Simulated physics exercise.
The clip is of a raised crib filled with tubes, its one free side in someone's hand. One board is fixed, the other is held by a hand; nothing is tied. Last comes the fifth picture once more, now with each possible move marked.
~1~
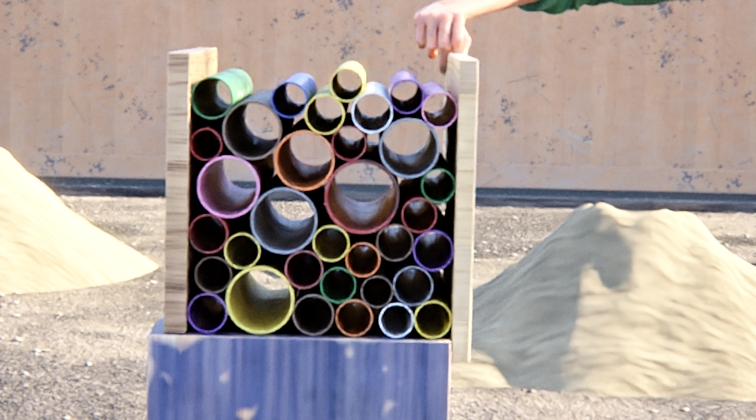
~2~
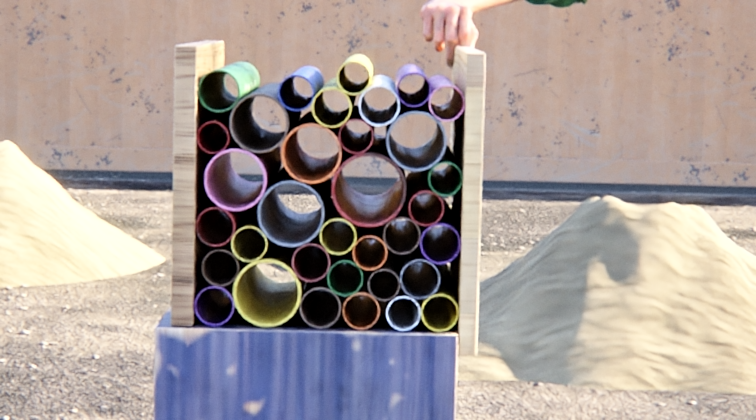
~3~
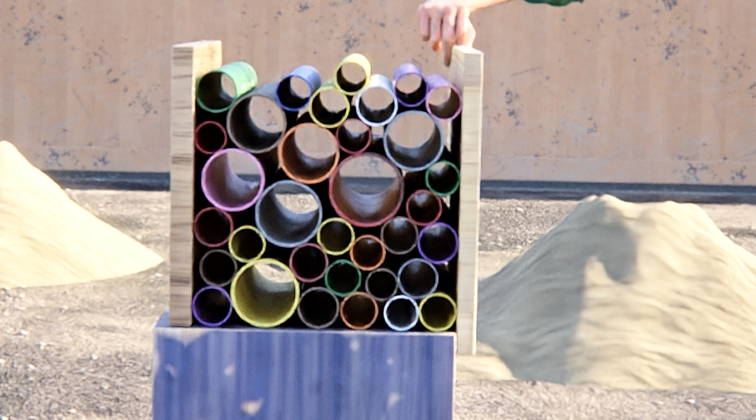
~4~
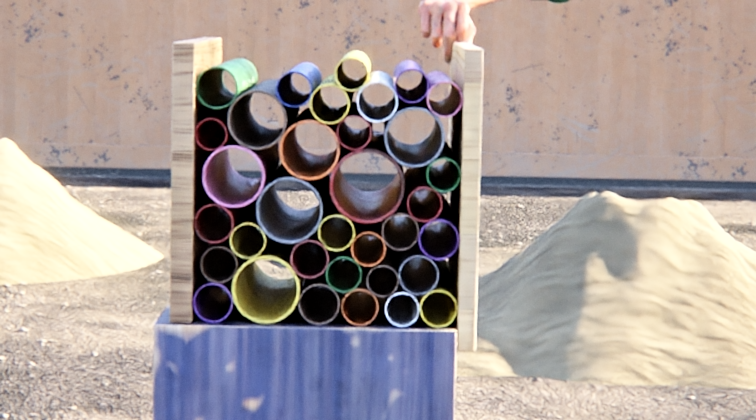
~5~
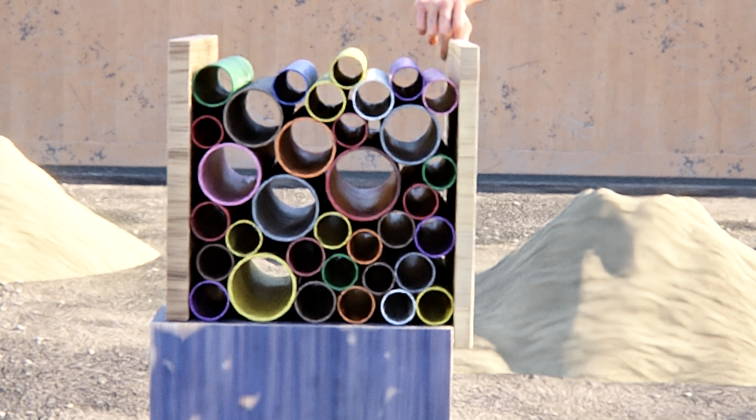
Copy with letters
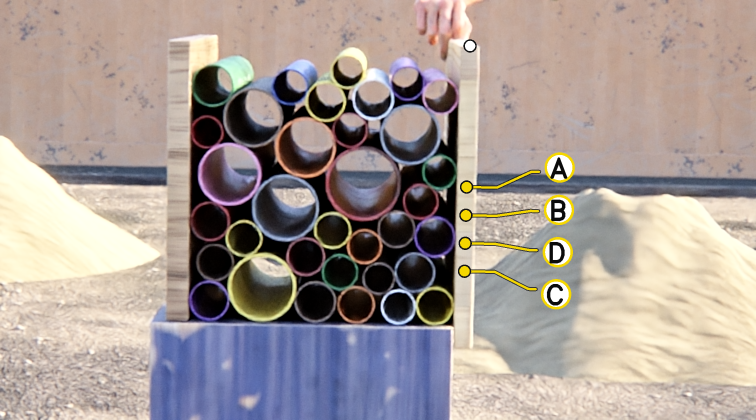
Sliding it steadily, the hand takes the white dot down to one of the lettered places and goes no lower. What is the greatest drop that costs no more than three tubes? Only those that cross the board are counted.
Down to A.
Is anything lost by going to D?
At D: Yes.
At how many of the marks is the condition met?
One of them.
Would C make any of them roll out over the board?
Yes, at C.
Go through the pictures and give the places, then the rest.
A yellow tube (331, 243); a red tube (362, 197); a red tube (349, 143), in the first frame.
A red tube (356, 136); a green tube (219, 91), in the second frame.
Side board (461, 187); a purple tube (212, 306), in the third frame.
A yellow tube (438, 309); a red tube (310, 259), in the fourth frame.
A yellow tube (333, 230); a red tube (364, 184); a red tube (350, 130), in the fifth frame.
On the marked copy, A at (467, 187); B at (466, 215); C at (465, 271); D at (465, 243); the white dot at (470, 46).
With A. Early on, top of the board (458, 109).
Further on, top of the board (457, 182).
At the end, top of the board (457, 186), two out over the board.
As for the rest, B more than three out over the board; C more than three out over the board; D more than three out over the board.
